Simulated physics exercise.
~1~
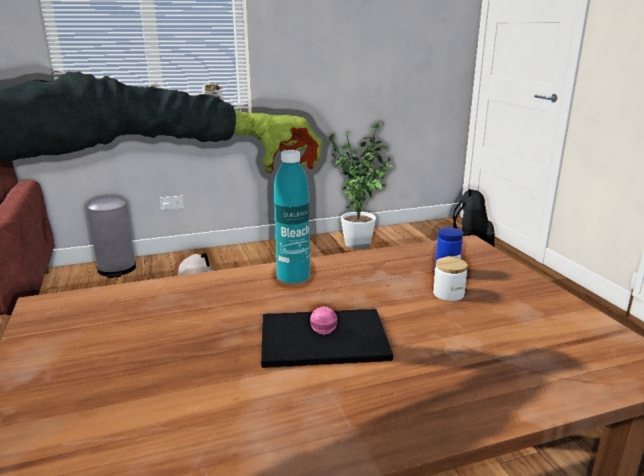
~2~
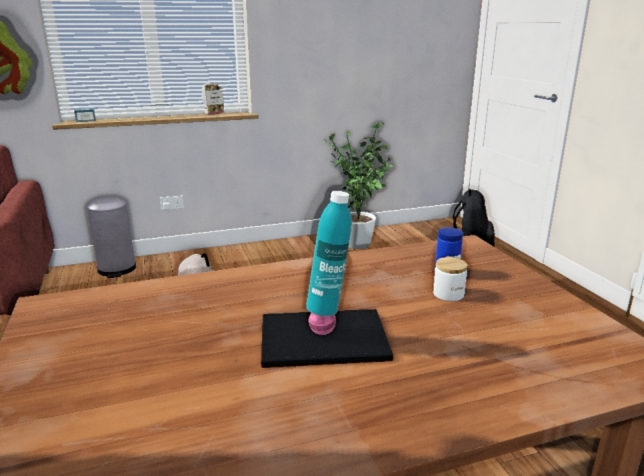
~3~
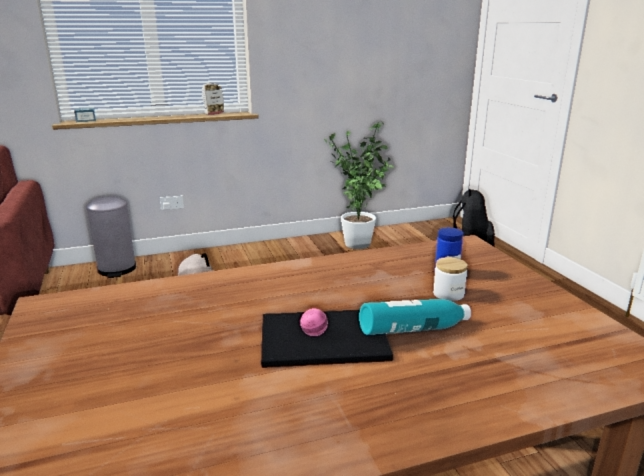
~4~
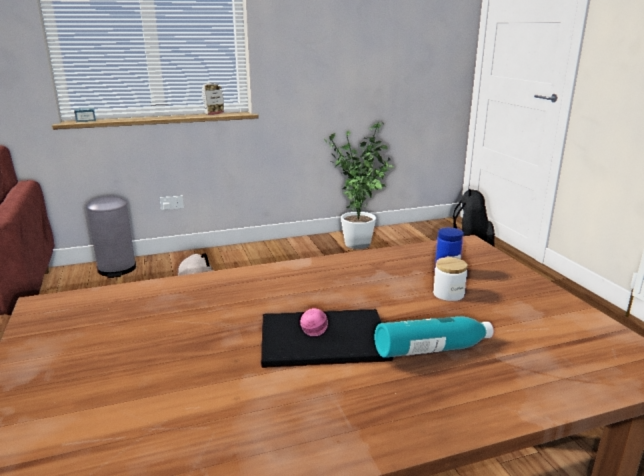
To begin with, a green hand in a dark sleeve holds an upright turquoise bleach bottle above a wooden table, where a pink ball sits on a black tray and a white jar and a blue jar stand to the right. The hand lets go and draws back to the left, leaving the bottle leaning at the pink ball. The bottle then topples to the right and lands on its side, while the ball shifts slightly left. The fallen bottle moves a little farther right and toward the viewer. It ends lying beside the ball, with the tray and jars unmoved.
